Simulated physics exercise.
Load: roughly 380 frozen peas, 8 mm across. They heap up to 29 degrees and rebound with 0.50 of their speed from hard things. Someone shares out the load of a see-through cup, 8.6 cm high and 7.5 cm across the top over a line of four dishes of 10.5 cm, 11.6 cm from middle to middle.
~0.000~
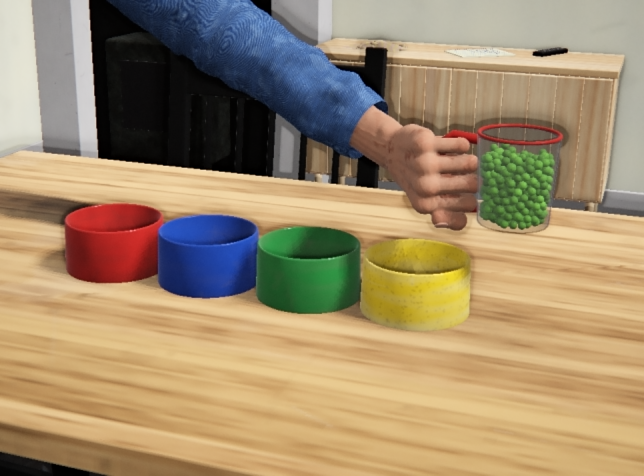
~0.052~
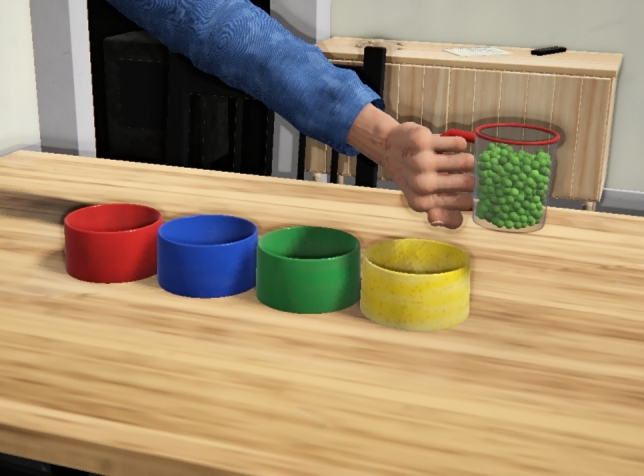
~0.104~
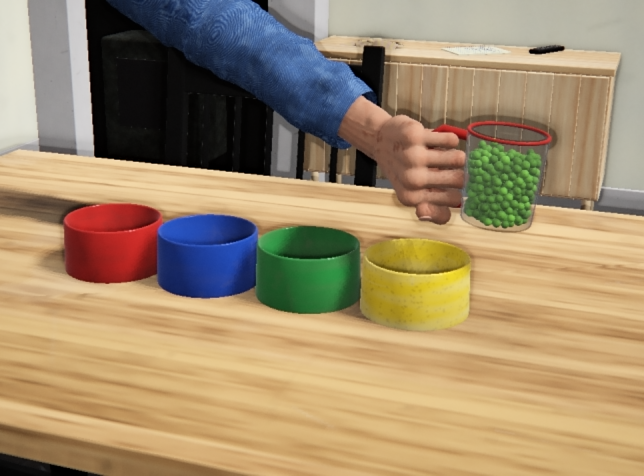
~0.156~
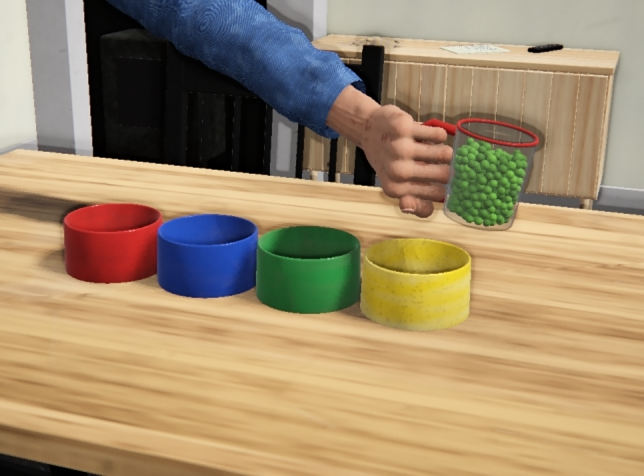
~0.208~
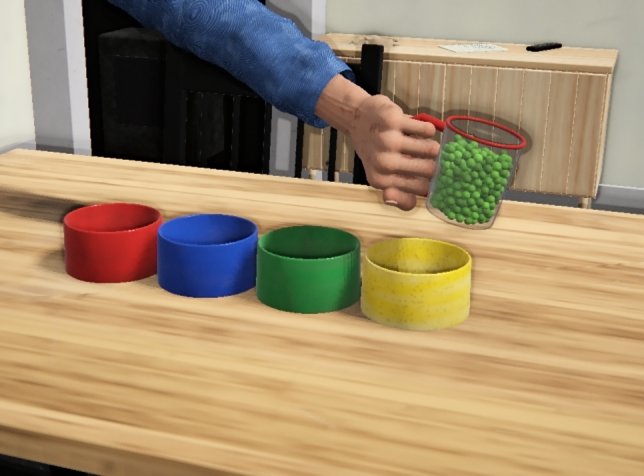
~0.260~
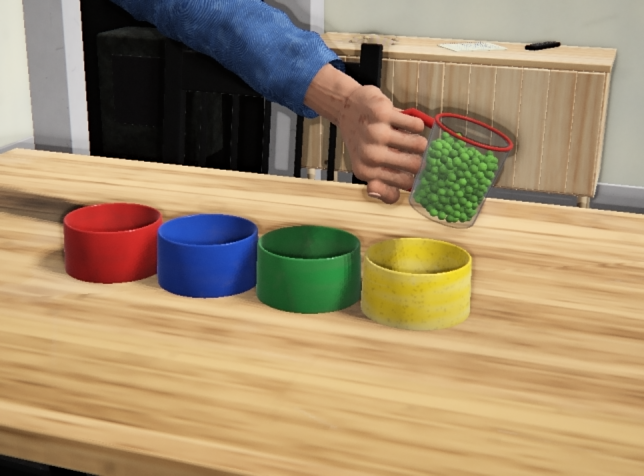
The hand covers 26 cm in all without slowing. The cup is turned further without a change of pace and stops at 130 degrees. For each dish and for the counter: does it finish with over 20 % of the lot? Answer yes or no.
Red: No, blue: No, green: Yes, yellow: No, counter: No.
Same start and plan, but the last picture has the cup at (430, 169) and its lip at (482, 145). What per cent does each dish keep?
Red 0, blue 0, green 100, yellow 0.
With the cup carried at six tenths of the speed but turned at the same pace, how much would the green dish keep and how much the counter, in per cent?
In that case green 80; counter 10.
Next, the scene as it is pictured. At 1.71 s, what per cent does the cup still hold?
About 0 per cent.
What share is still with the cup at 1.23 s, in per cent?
Some 85 per cent of the load.
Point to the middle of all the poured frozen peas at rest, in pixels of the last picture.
At about (313, 273).
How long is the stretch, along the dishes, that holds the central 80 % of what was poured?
Roughly 6 cm.
After 0.84 s, tilt 71 degrees; cup holds 100 %.
Then, at 1.23 s, tilt 106 degrees; cup holds 85 %, green 10 %.
Then, at 1.71 s, tilt 130 degrees; cup holds 0 %, green 100 %.
In the end, at 2.2 s, red 0 %, blue 0 %, green 100 %, yellow 0 %, counter 0 %.
